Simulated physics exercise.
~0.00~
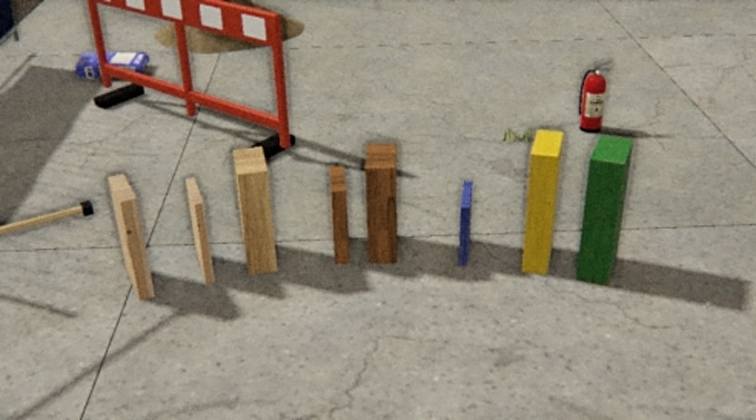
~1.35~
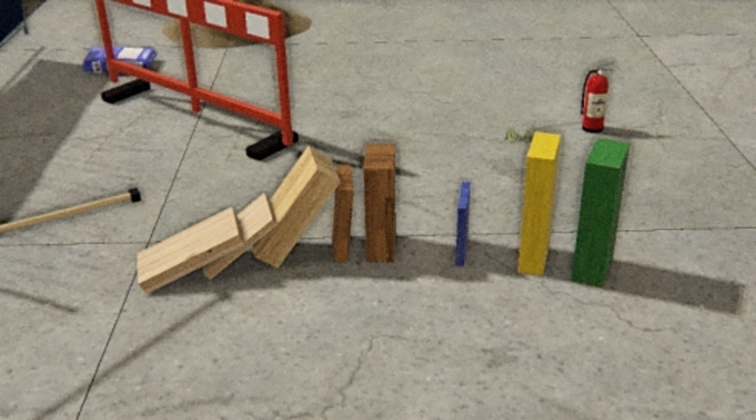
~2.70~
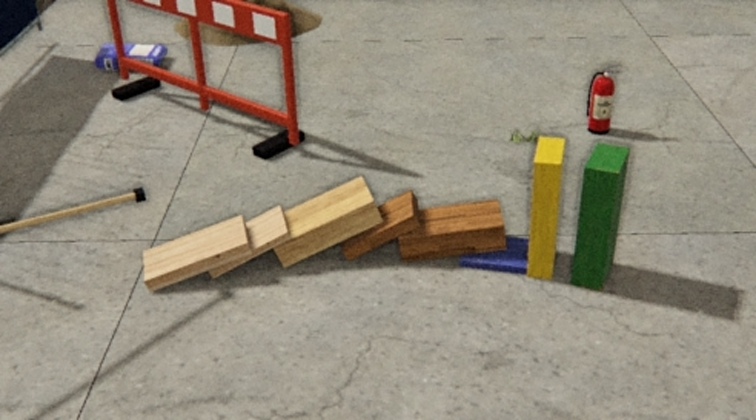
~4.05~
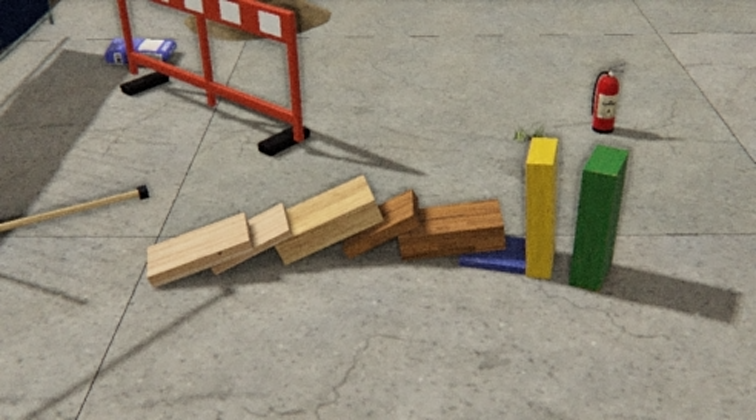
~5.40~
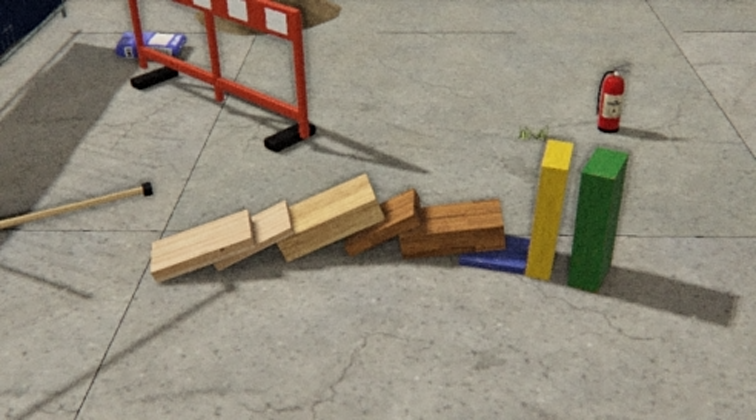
Wooden boards on concrete toppling rightward in a chain from the left, the blue one falling flat, yellow and green staying upright.
